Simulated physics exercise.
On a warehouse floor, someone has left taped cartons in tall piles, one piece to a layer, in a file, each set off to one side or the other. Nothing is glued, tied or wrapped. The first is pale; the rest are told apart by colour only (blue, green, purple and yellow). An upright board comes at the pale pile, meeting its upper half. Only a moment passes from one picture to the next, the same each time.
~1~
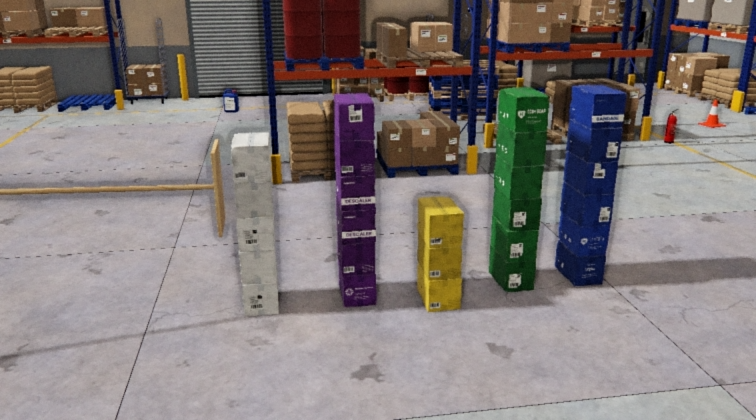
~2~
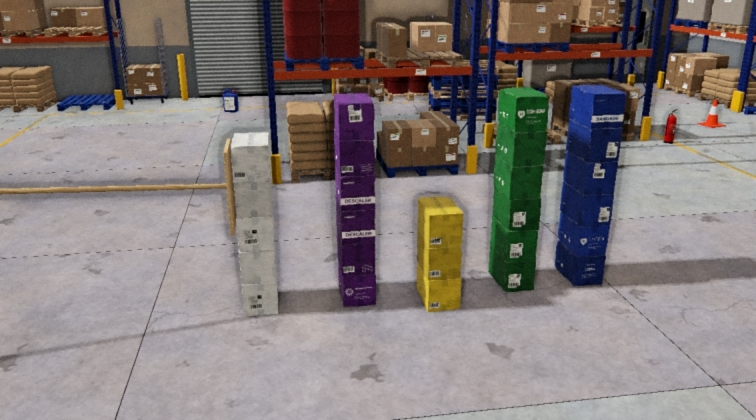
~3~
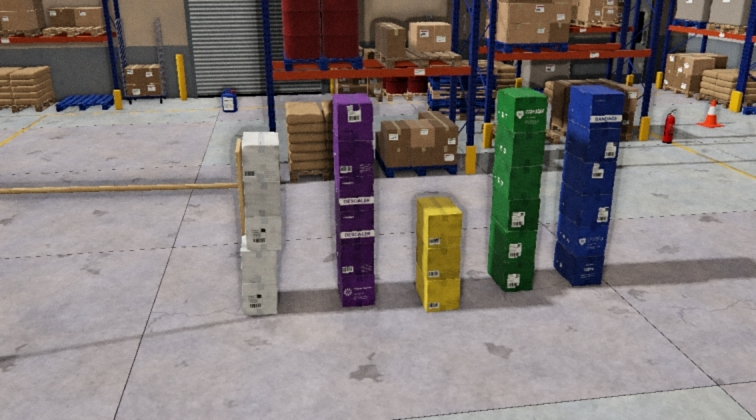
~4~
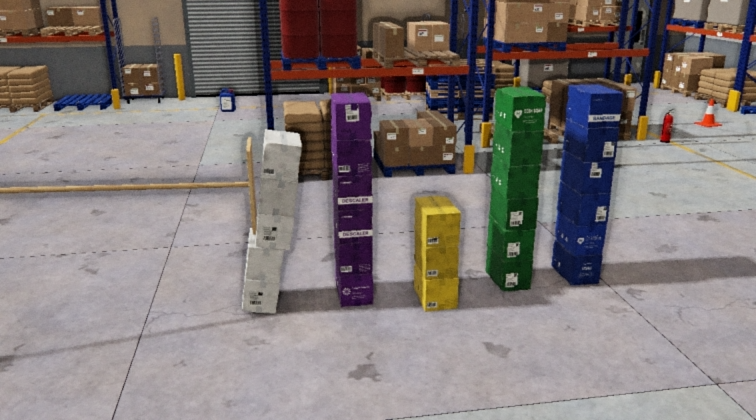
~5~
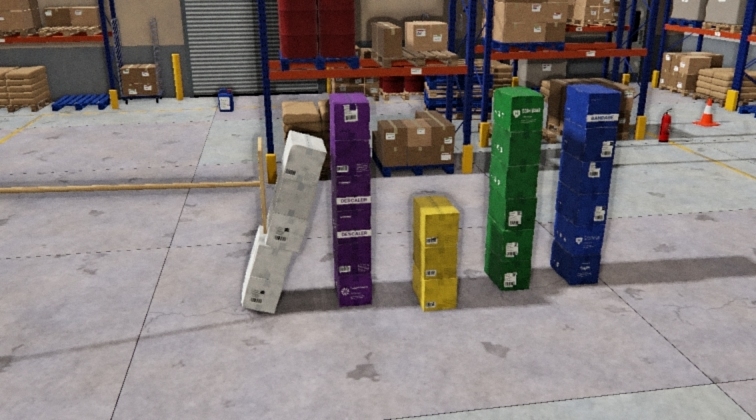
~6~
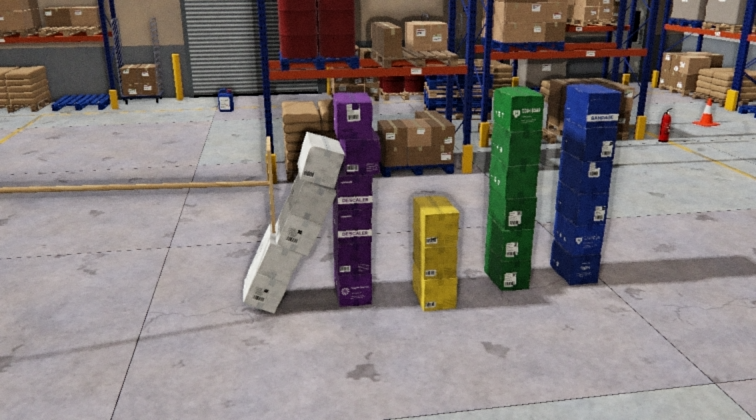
An upright board on a long pole slides in from the left toward a pale stack of cartons on a warehouse floor, seen from a fixed, slightly raised view. Purple, yellow, green and blue stacks stand in a row to its right, the yellow shortest, with loaded racks behind. The board pushes the pale stack's upper part, which shifts, then leans steeply rightward to the purple stack.
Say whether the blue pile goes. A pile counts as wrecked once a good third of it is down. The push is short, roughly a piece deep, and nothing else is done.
It gets wrecked.
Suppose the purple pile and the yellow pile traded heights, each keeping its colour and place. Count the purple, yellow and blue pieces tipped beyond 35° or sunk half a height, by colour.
Purple 3, yellow 6, blue 5.
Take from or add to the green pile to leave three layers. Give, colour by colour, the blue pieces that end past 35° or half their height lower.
Down at the end: Blue 6.
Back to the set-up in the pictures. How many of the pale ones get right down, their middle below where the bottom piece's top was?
It comes to 2.
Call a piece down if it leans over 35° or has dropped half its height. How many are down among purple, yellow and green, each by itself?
Pile by pile, purple 6, yellow 3, green 6.
Just after the last frame, 5 of the pale pile down; none of the 6 blue cartons down (6 of 21 in all colours); top blue carton unmoved; top purple carton tilted well over, about its own height lower.
A moment on, 5 of the pale pile down; 6 of the 6 blue cartons down (21 of 21 in all colours); top blue carton tilted well over, about its own height lower; top purple carton tilted well over, some two heights lower.
When it is over, 5 of the pale pile down; 6 of the 6 blue cartons down (21 of 21 in all colours); top blue carton on its side; top green carton upside down.
